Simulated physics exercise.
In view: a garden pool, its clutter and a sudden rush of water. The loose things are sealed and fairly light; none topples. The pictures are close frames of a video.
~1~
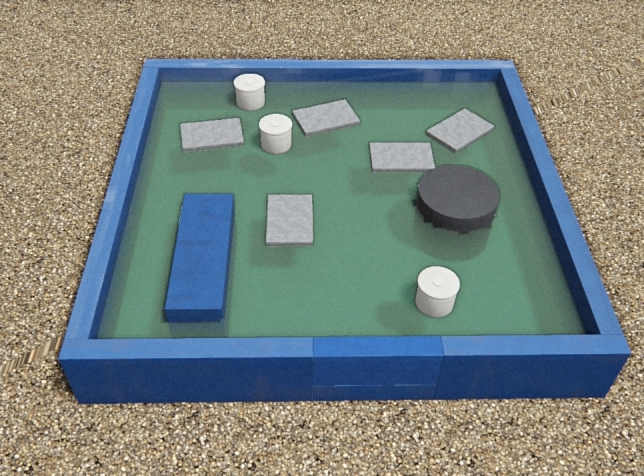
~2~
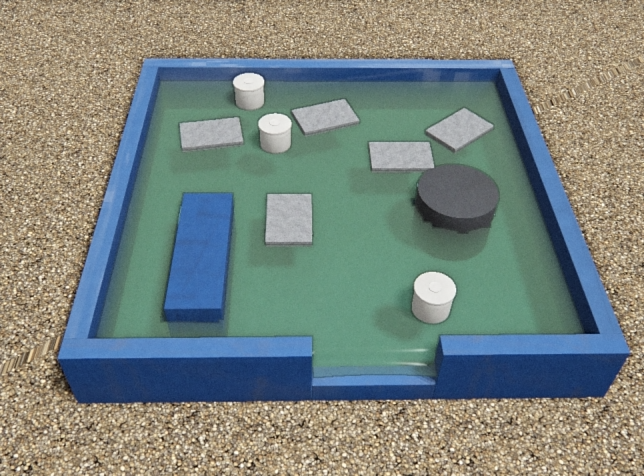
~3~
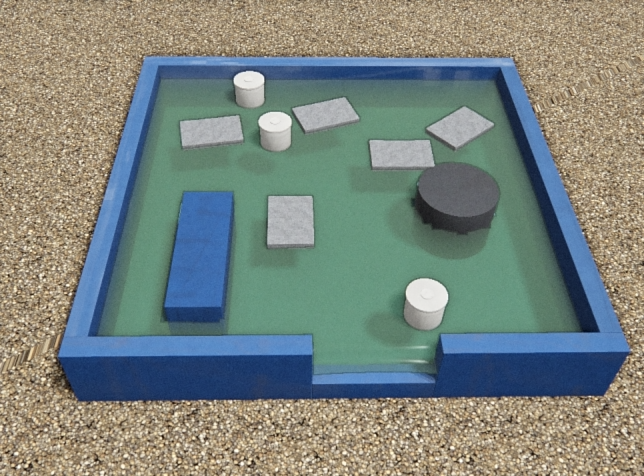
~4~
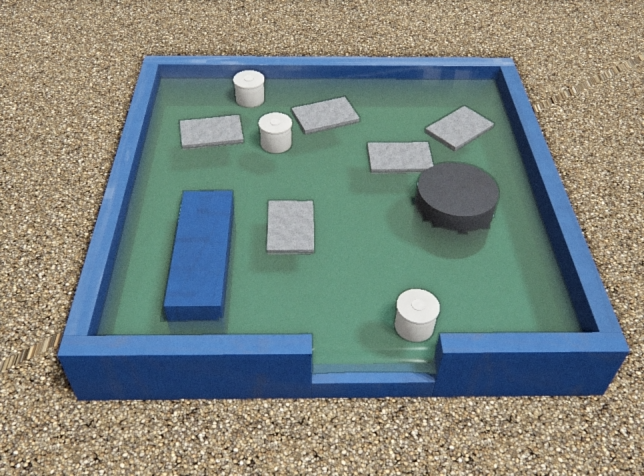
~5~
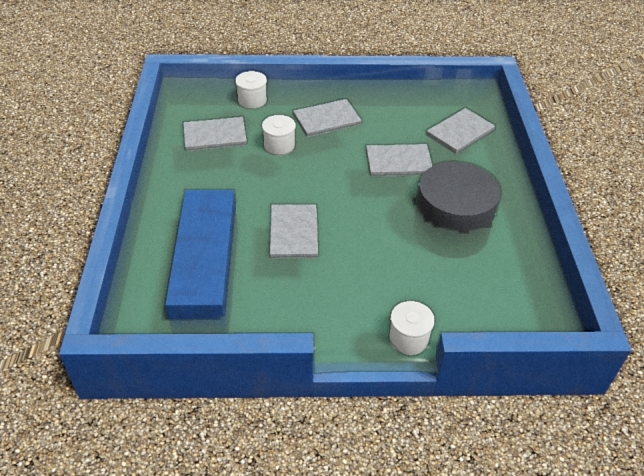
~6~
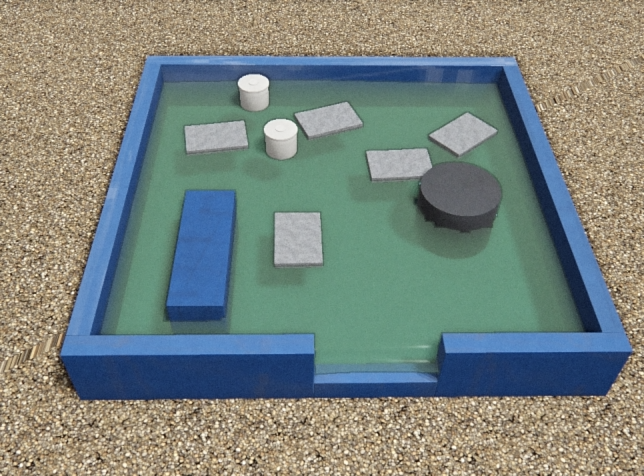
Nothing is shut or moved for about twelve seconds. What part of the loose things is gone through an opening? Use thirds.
It is under a third.
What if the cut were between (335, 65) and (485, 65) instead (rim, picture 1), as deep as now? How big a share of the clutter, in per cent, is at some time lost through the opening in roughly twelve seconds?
Near 50 in a hundred.
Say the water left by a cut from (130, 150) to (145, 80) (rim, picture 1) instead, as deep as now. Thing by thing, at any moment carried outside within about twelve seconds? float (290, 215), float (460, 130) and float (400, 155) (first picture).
In that order: Through, still in, kept in.
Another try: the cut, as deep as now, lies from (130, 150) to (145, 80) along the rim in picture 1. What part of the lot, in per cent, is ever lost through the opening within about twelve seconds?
Some 60 per cent.
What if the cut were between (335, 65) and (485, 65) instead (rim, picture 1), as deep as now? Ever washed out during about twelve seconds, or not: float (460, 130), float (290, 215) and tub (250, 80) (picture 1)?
In turn: Gone, stays, carried outside.
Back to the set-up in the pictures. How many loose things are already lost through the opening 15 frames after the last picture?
It comes to 1.
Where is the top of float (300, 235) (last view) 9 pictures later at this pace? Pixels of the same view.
Around (311, 285).
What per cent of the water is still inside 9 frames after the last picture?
Close to 84 %.
A moment on, 1 of 8 are out; 7 afloat.
Next, 1 of 8 are out; 7 afloat.
Later, 1 of 8 are out; 7 afloat.
In the end, 2 of 8 are out; 6 afloat.
